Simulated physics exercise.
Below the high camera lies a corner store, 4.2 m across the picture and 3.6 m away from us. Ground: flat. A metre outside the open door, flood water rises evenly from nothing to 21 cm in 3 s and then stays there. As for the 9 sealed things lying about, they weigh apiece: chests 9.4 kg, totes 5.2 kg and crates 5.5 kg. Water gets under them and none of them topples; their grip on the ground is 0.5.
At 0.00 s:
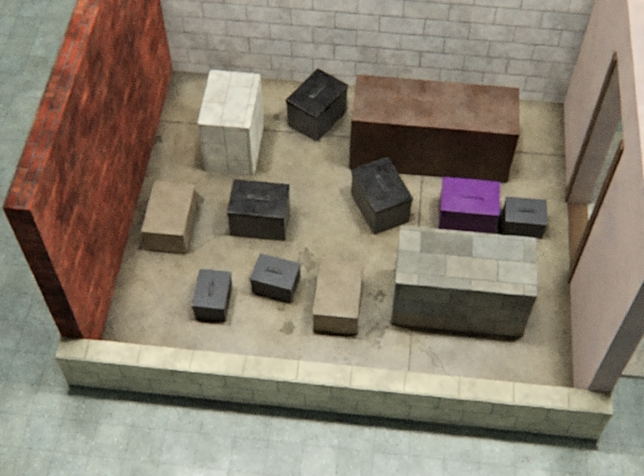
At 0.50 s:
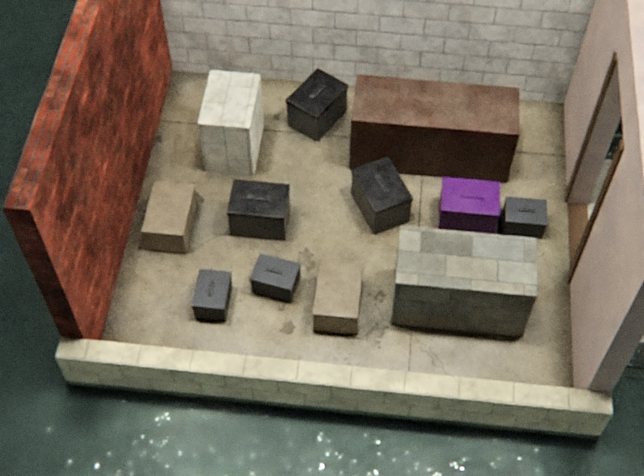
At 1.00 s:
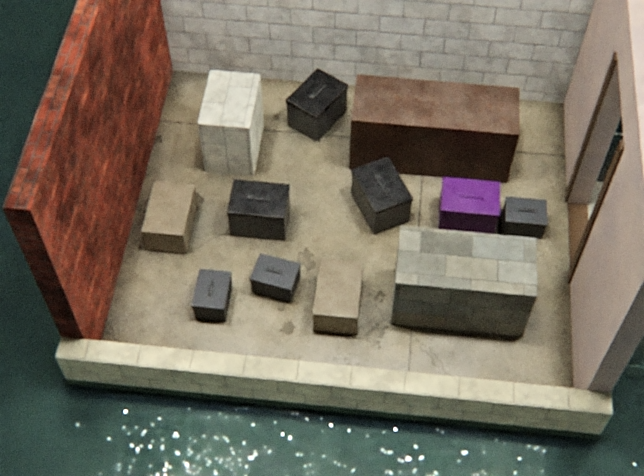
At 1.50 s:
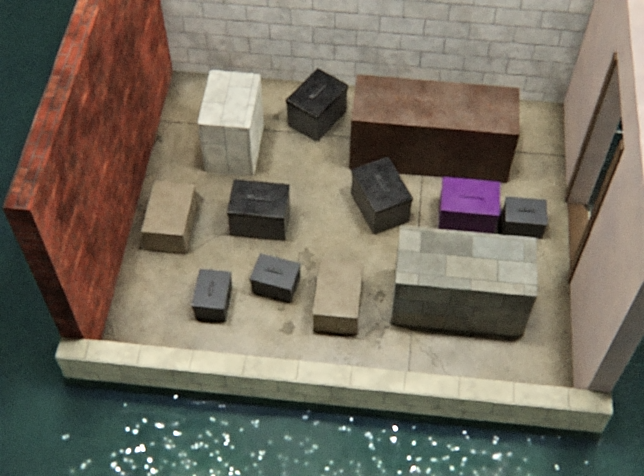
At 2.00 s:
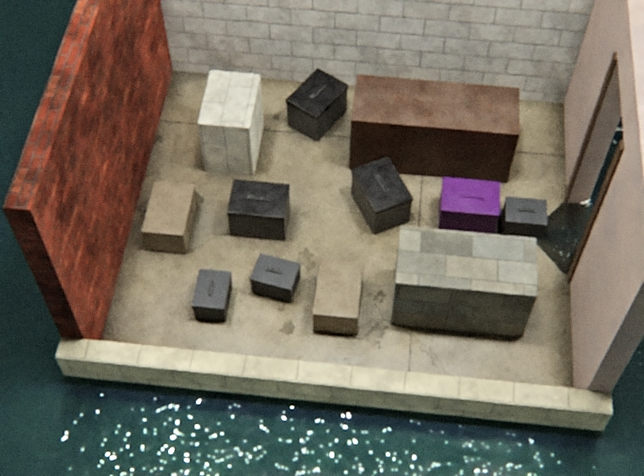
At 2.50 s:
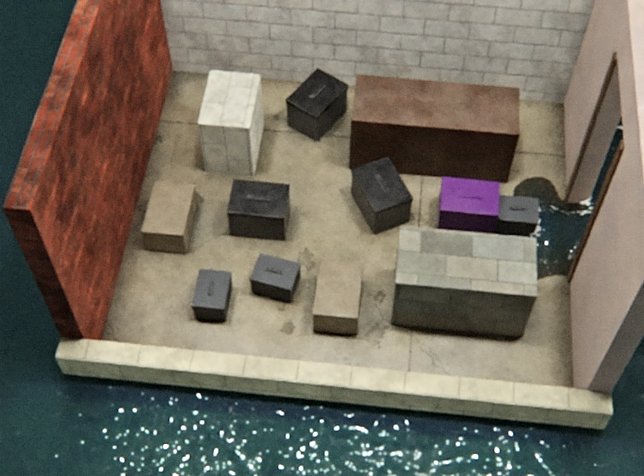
A corner store with a red brick wall at left, a pale block wall behind and an open doorway at right is seen from high above. Black, grey and tan boxes stand about the floor with a white block, a long brown one, a stone one and a purple chest. Dark, glinting water rises outside, then enters the doorway, and the small grey box beside the chest shifts slightly; the camera stays still.
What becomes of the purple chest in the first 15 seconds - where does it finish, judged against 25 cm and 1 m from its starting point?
The purple chest finishes beyond 1 m away.
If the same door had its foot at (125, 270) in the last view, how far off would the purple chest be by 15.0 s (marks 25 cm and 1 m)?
Purple chest: Long trip.
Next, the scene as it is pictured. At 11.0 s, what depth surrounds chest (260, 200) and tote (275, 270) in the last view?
Roughly 5 and 6 cm.
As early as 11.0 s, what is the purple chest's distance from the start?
Shift by then: About 200 cm.
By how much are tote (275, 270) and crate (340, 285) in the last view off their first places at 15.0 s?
Shifts: 60 cm / 40 cm.
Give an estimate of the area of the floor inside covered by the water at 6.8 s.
About 12.0 m2 is covered.
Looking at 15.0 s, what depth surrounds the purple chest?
Depth approx. 12 cm.
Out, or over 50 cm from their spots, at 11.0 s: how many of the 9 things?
Count: 9.
After 3.5 s the purple chest is near (452, 193), 0.2 m from its start, aground; 1 afloat.
After 6.8 s the purple chest is near (284, 131), 2.0 m from its start, afloat; 4 afloat.
After 11.0 s the purple chest is near (312, 91), 2.0 m from its start, afloat; 9 afloat.
After 15.0 s the purple chest is near (471, 82), 1.4 m from its start, afloat; 9 afloat.
